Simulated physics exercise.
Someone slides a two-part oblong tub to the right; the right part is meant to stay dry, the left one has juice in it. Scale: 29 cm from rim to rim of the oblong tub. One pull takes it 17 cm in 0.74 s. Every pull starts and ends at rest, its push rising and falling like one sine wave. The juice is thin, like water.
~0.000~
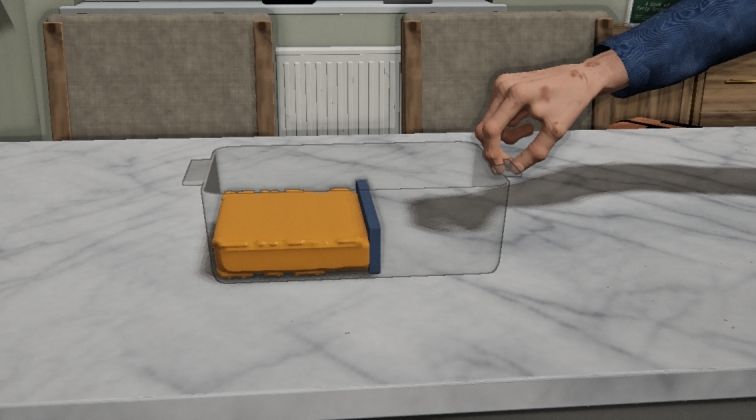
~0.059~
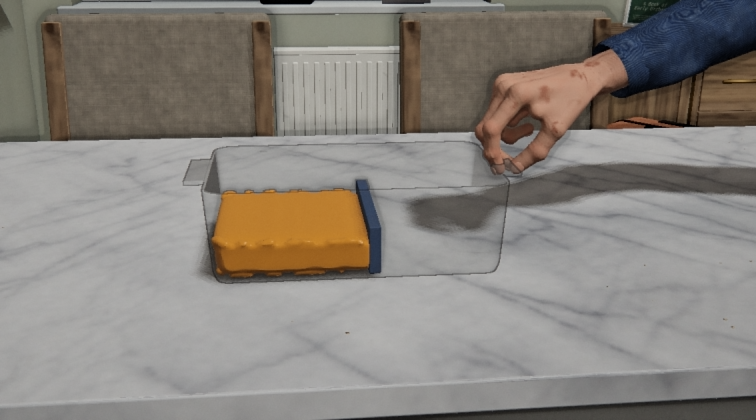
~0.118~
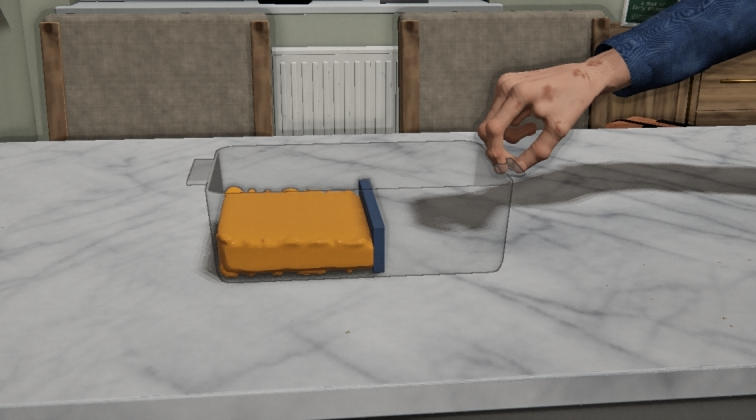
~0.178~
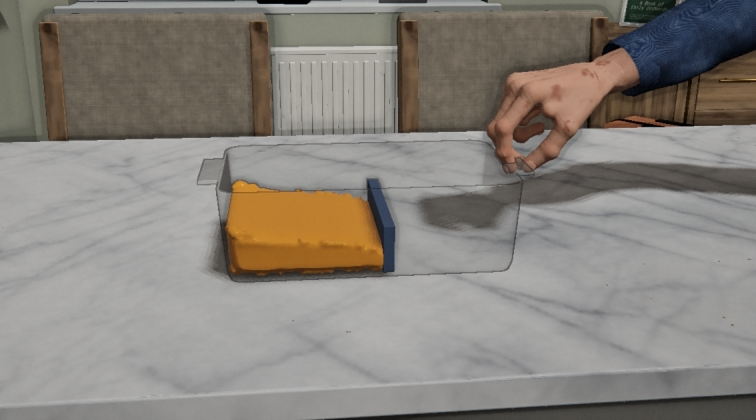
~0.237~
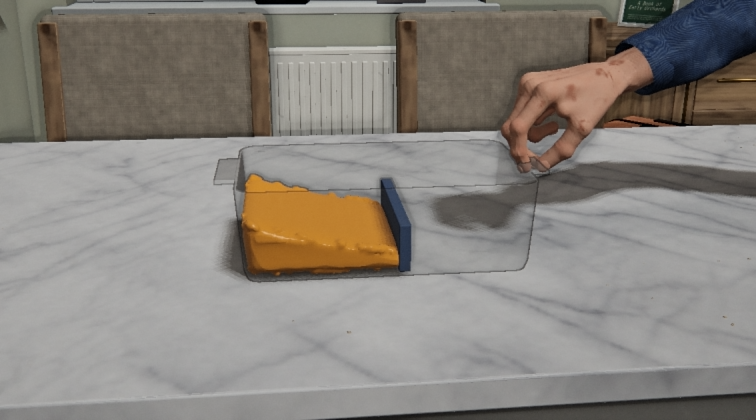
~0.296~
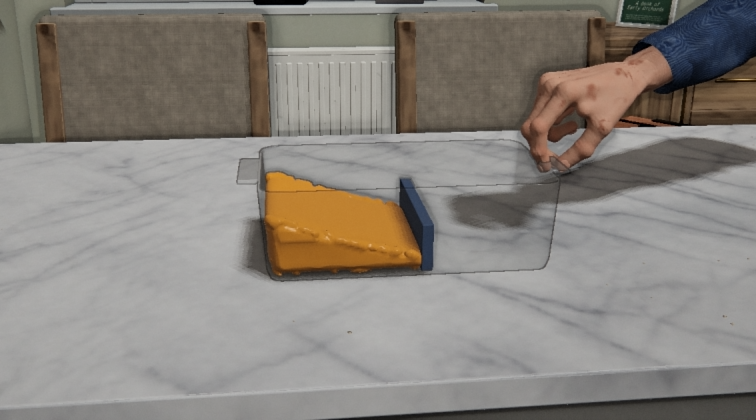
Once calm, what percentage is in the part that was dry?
About 19 per cent.
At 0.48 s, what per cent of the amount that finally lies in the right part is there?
About 0 per cent.
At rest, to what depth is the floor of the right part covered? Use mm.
Some 10 mm deep.
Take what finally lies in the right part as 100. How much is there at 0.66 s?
Some 70 per cent.
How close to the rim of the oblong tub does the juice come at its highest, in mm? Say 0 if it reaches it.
Some 15 mm.
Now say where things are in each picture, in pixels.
It has moved 0.0 cm; in the oblong tub the surface runs from (217, 214) to (362, 212), rim (492, 164); the top of the divider is at (375, 229), in the first picture.
It has moved 0.1 cm; in the oblong tub the surface runs from (217, 214) to (362, 212), in the second picture.
It has moved 0.4 cm; in the oblong tub the surface runs from (220, 210) to (365, 214), in the third picture.
It has moved 1.4 cm; in the oblong tub the surface runs from (229, 203) to (374, 218), in the fourth picture.
It has moved 3.0 cm; in the oblong tub the surface runs from (243, 198) to (386, 221), in the fifth picture.
It has moved 5.2 cm; in the oblong tub the surface runs from (264, 194) to (393, 222), in the sixth picture.
Then, 0.48 s in, it has gone 13 cm; 0 per cent is on the right side and 0 is out of the oblong tub.
Then, 0.66 s in, it has gone 17 cm; 14 per cent is on the right side and 0 is out of the oblong tub.
Then, 0.85 s in, it has gone 17 cm; 16 per cent is on the right side and 0 is out of the oblong tub.
Then, 1.03 s in, it has gone 17 cm; 16 per cent is on the right side and 1 is out of the oblong tub.
Finally, 19 per cent is on the right side and 1 is out of the oblong tub.
